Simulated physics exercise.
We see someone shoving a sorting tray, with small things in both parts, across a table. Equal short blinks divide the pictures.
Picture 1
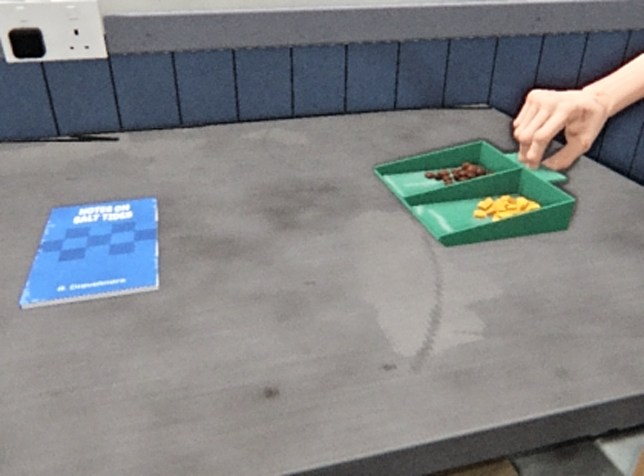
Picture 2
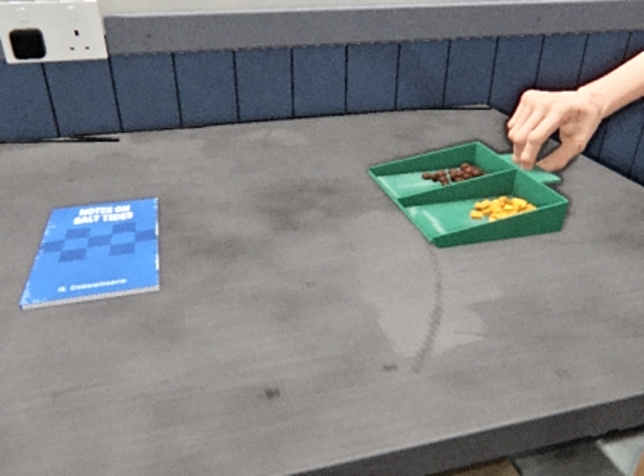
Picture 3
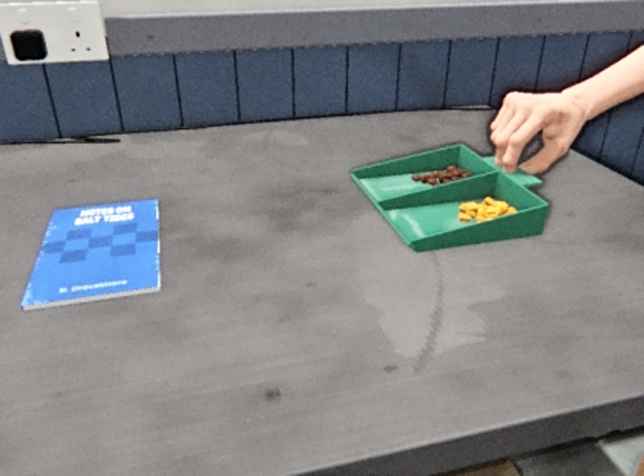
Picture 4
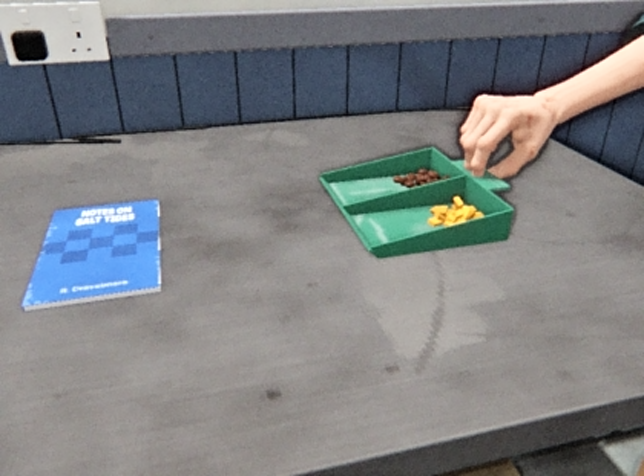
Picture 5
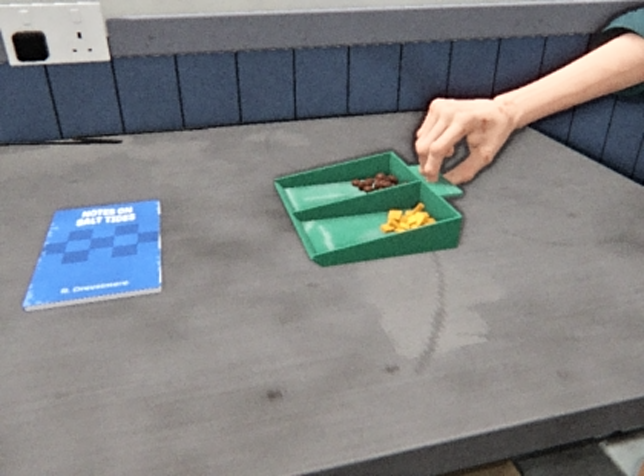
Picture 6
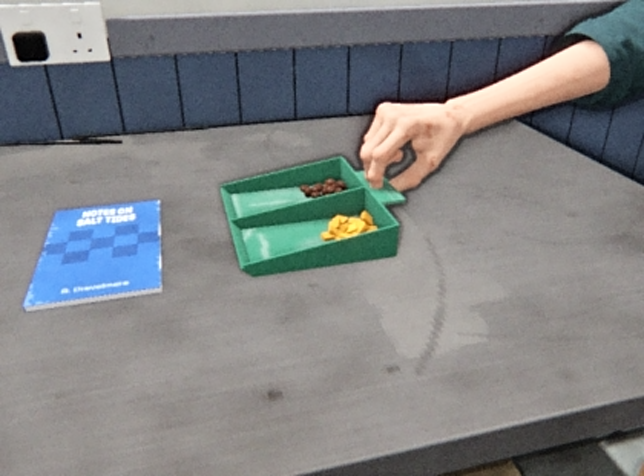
A hand slides a green divided tray of small pieces left across a grey table.
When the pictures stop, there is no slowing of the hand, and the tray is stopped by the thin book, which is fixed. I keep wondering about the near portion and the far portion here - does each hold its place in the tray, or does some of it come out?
Here is how it goes: The near portion has some come out. The far portion has some come out.
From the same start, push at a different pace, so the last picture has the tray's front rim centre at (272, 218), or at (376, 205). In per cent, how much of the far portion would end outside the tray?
Lab note: Share about 10 per cent at the first pace, 0 per cent at the second.
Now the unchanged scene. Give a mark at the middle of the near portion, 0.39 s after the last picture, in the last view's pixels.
I'd place its centre close to (168, 259).
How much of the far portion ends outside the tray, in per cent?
It works out to around 30 in a hundred.
Then, 0.04 s on from there, tray still sliding, front rim near (189, 228); near portion all inside; far portion all inside.
Then, 0.18 s on from there, tray stopped at the thin book; near portion a little out of the tray; far portion near a quarter out of the tray.
Then, 0.39 s on from there, tray stopped at the thin book; near portion near a third out of the tray; far portion near a third out of the tray.
In the end, tray stopped at the thin book; near portion near a third out of the tray; far portion near a third out of the tray.
